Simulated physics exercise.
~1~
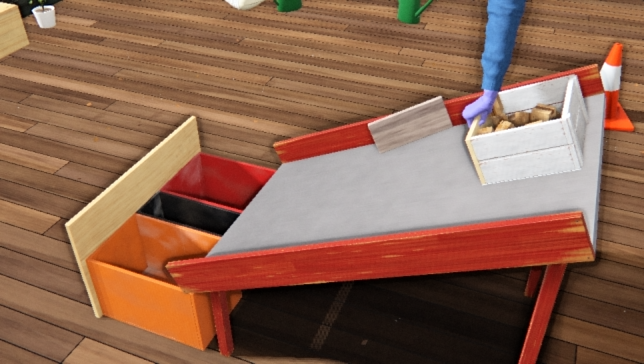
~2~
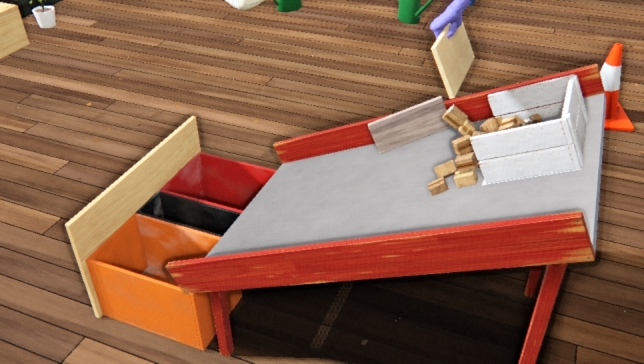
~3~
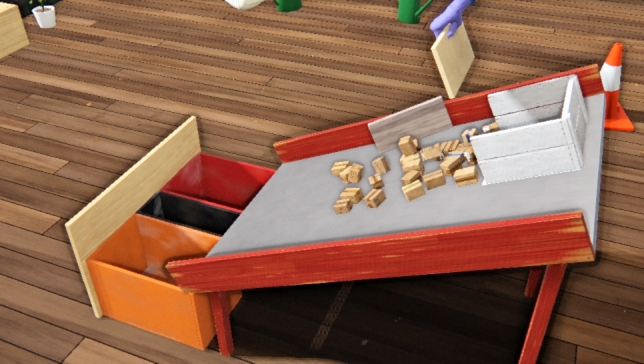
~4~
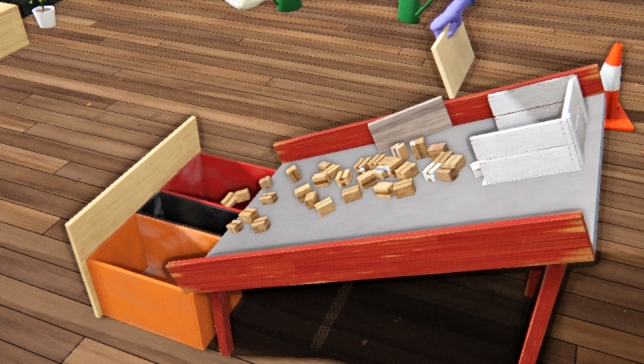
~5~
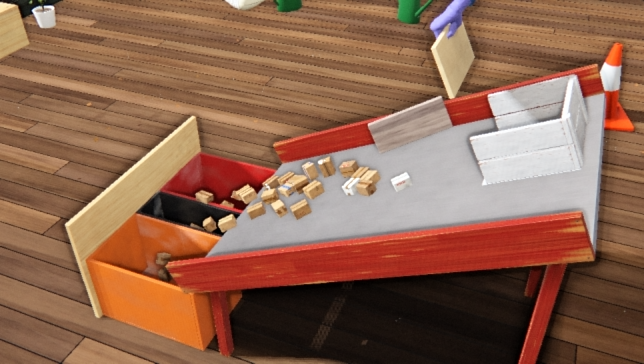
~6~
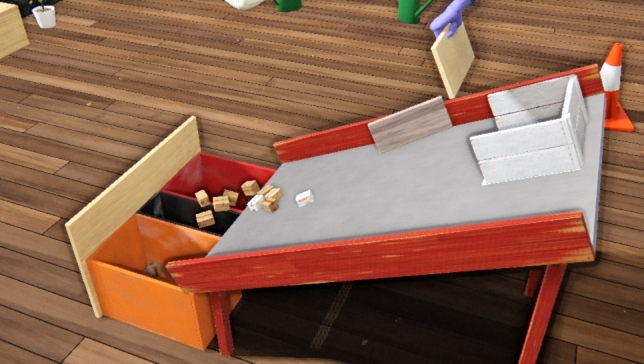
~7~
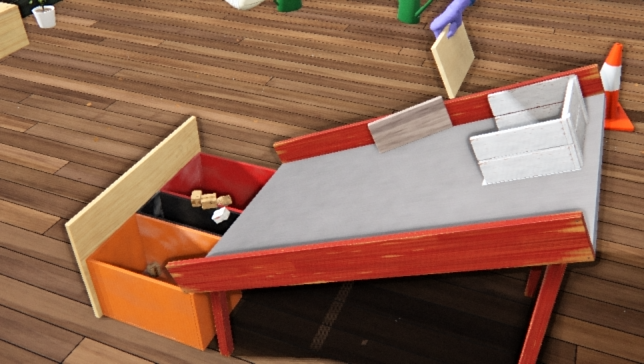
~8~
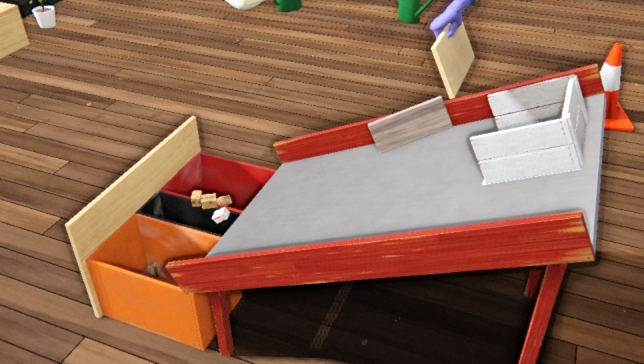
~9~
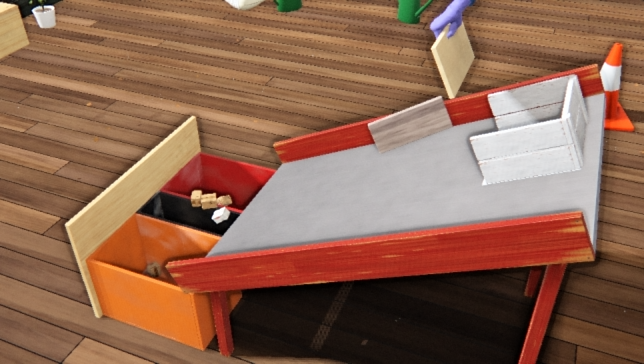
Small wooden blocks tumbling left down a sloping table after a purple-gloved hand lifts a panel, dropping into bins, leaving the slope bare.
